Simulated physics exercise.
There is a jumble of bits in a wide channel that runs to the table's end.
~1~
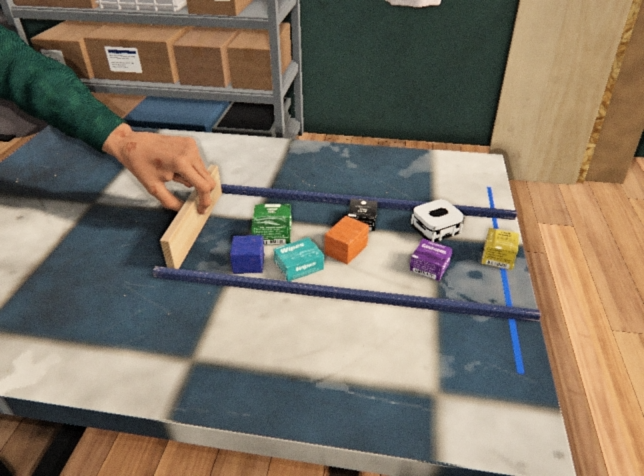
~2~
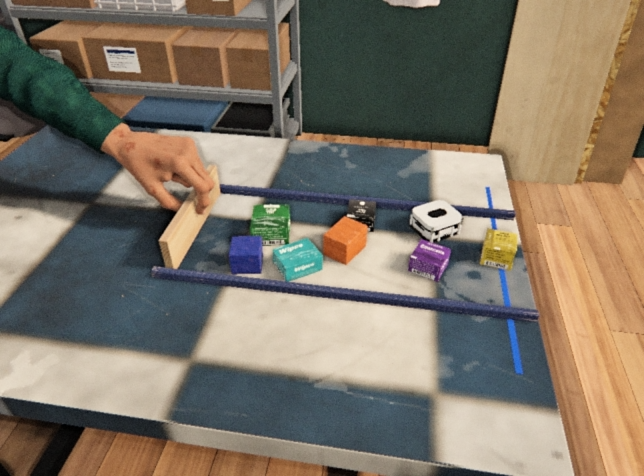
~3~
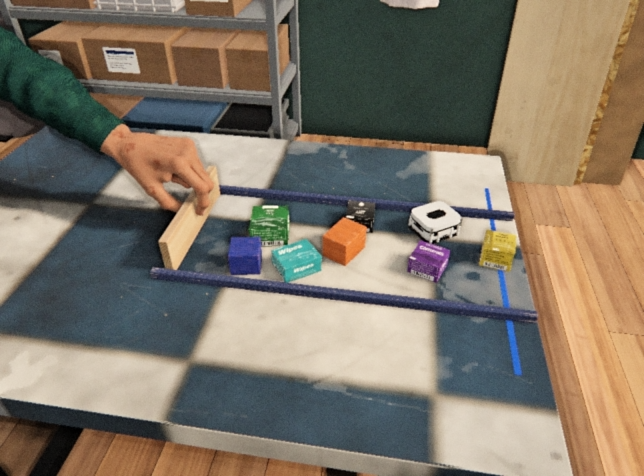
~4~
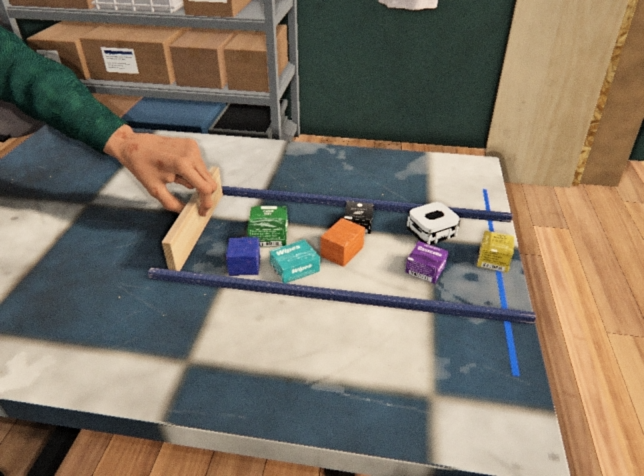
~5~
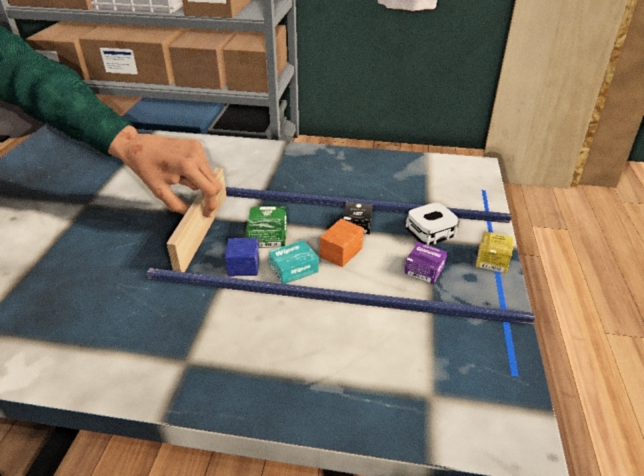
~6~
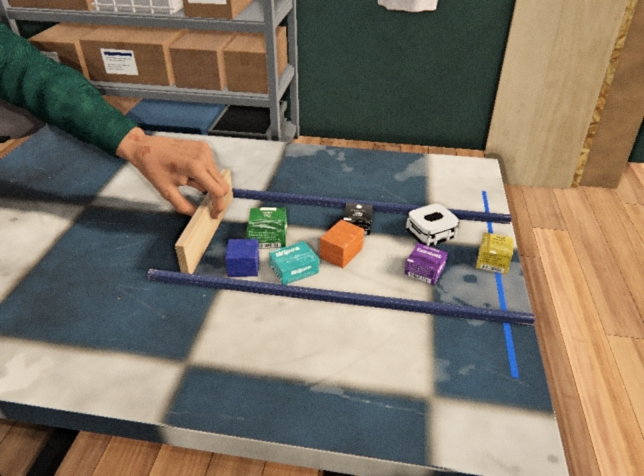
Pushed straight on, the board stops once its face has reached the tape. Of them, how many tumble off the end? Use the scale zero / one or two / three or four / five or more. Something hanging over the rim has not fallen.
On that scale it is five or more.
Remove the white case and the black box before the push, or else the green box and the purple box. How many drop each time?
That makes 4 fallen, then 3 fallen in the other try.
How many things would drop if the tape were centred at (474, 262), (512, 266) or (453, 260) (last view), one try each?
Counts per try: 4; 8; 2.
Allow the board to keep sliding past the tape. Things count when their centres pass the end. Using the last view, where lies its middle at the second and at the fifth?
Roughly (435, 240) and then roughly (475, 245).
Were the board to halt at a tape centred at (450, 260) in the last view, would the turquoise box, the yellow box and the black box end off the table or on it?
As for the turquoise box, it keeps its spot; the yellow box does not stay; the black box keeps its spot.
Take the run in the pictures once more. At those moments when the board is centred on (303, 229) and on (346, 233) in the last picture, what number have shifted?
I make it 4 at the first spot and 6 at the other.
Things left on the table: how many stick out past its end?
The count is 3.
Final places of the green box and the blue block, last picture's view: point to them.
Green box at (518, 255), blue block at (521, 290).
Soon after, none off yet; yellow box at rest near (495, 253); white case at rest near (432, 225); purple box at rest near (426, 264).
After that, none off yet; yellow box at rest near (495, 253); white case at rest near (432, 225); purple box displaced about its own width near (458, 268).
And then, one off so far; yellow box on its way down near (523, 348); white case displaced well along near (503, 231); purple box tilting well over near (544, 287).
In the end, the number that fall off is five or more; gone, turquoise box, orange block, purple box, white case and yellow box.
